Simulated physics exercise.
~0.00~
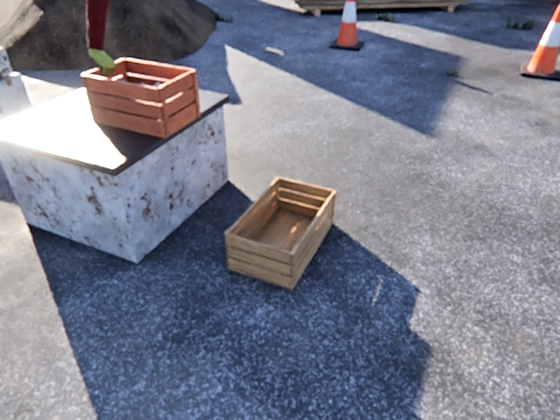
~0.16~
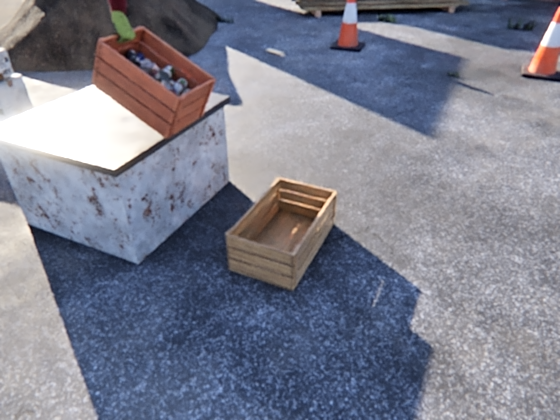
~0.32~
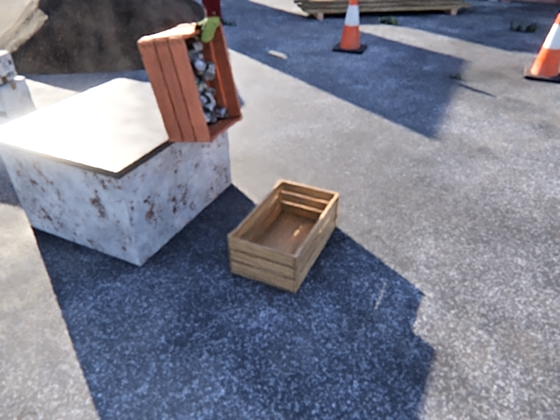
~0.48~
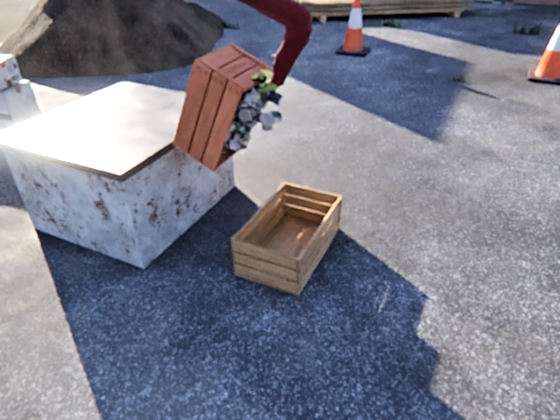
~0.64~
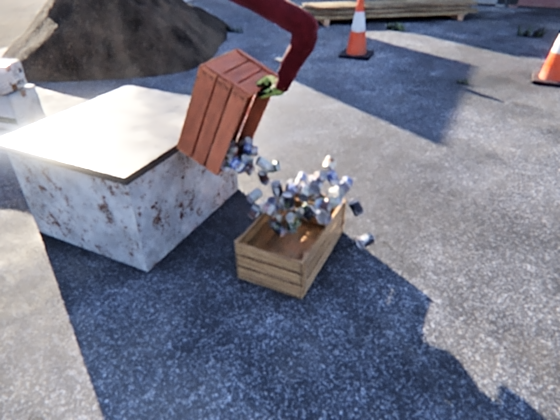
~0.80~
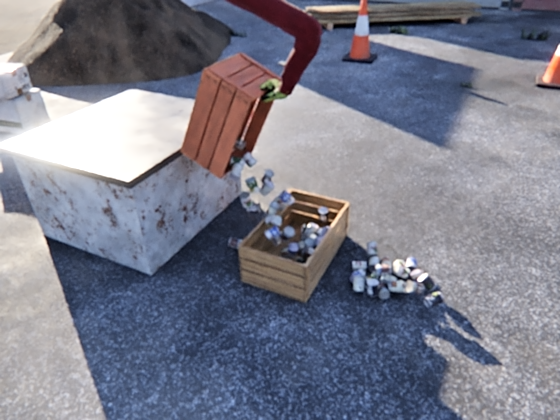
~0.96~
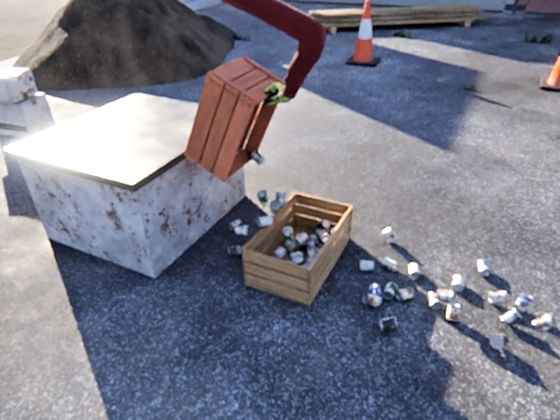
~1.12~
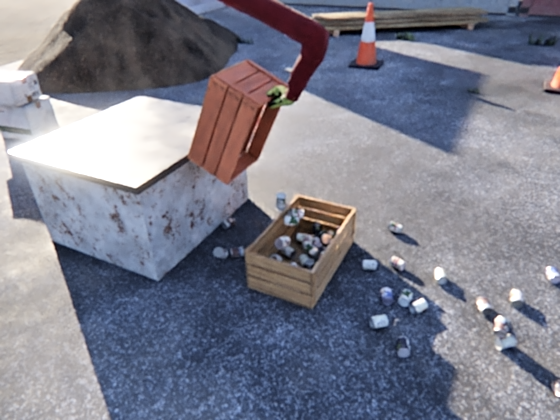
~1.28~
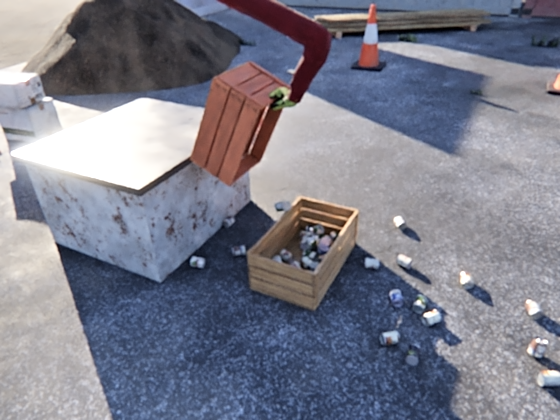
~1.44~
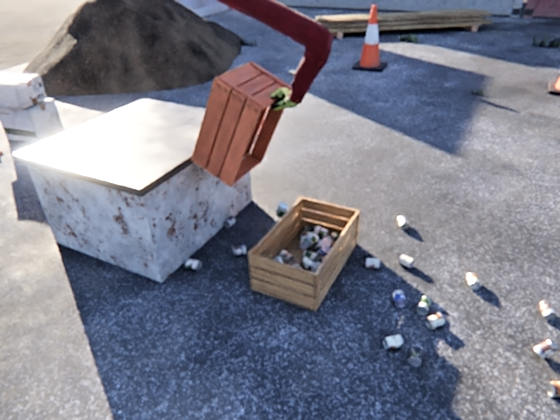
In the video, a red arm tips an orange crate over the edge of a bench, pouring small tins toward a wooden tote below. Many land inside, while others scatter across the ground, mostly rolling right, and the crate stays tilted above.
